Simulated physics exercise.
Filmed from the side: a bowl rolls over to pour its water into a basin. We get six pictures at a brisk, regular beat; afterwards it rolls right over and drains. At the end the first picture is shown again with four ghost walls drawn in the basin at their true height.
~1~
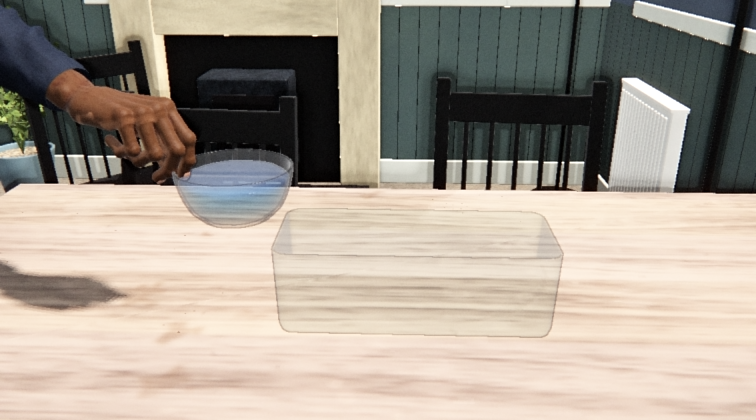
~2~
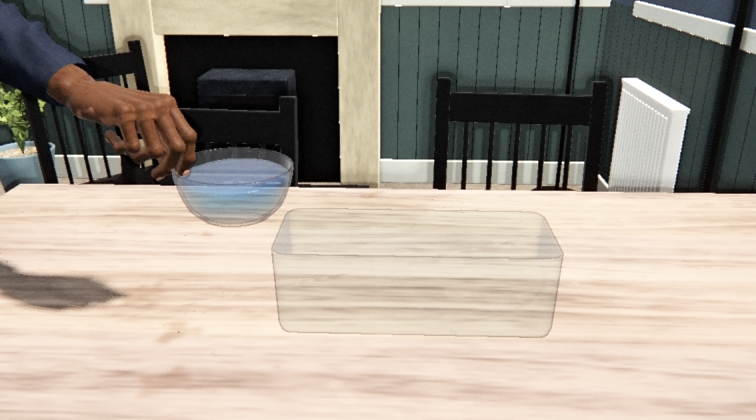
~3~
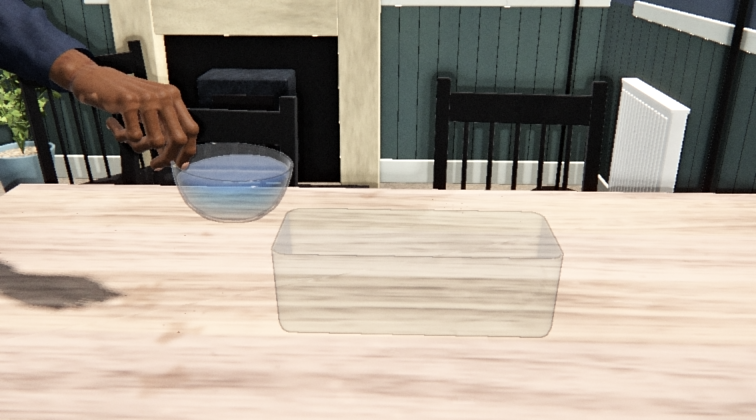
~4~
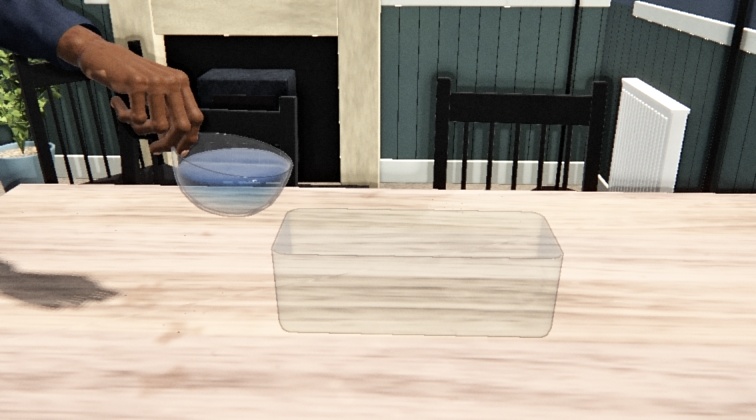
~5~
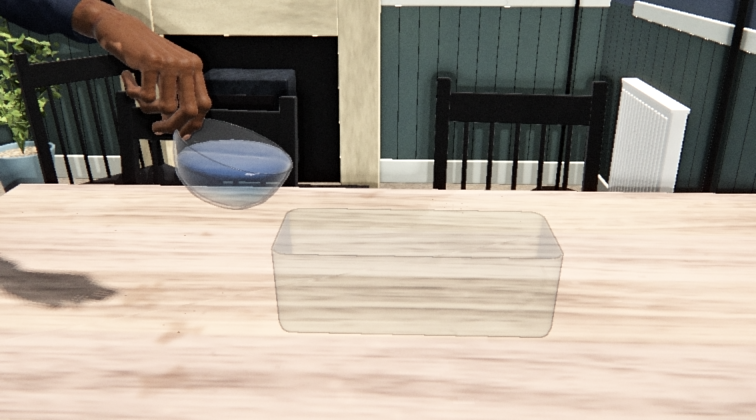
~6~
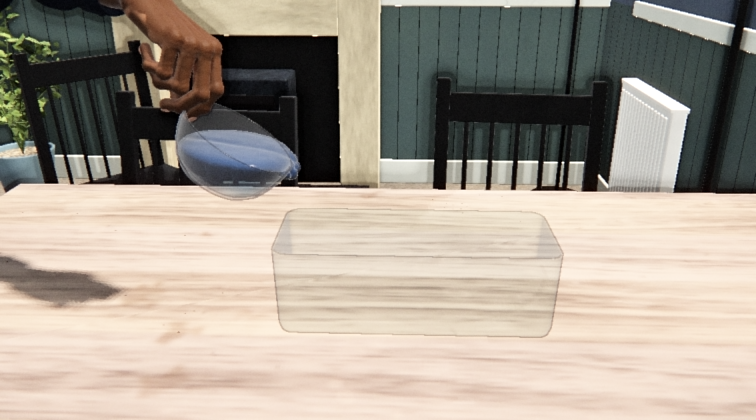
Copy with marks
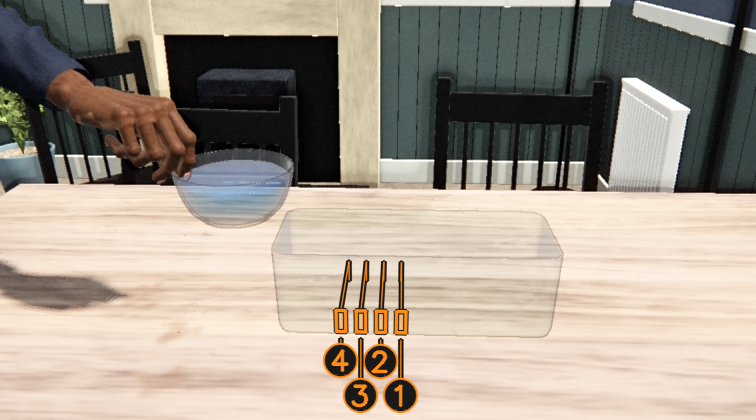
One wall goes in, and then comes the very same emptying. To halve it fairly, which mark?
Take 2.
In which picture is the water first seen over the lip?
Picture 5.
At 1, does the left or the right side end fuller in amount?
The left one.
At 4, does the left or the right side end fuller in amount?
The right one.
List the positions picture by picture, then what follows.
Upright, lip at (290, 166); basin from (279, 328) to (551, 333); nothing has left yet.
Upright, lip at (290, 166); nothing has left yet.
Tipped about 6°, lip at (290, 166); nothing has left yet.
Tipped about 13°, lip at (290, 166); nothing has left yet.
Tipped about 22°, lip at (290, 166); water is over the lip, down to (290, 166).
Tipped about 33°, lip at (290, 166); water is over the lip, down to (294, 174).
On the marked copy, 1 at (400, 339); 2 at (380, 339); 3 at (360, 339); 4 at (340, 338).
Choosing 1, about 73 % ends left of the wall and 21 % right of it; 6 % is lost outside.
Choosing 2, about 50 % ends left of the wall and 48 % right of it.
Choosing 3, about 22 % ends left of the wall and 76 % right of it.
Choosing 4, about 15 % ends left of the wall and 84 % right of it.
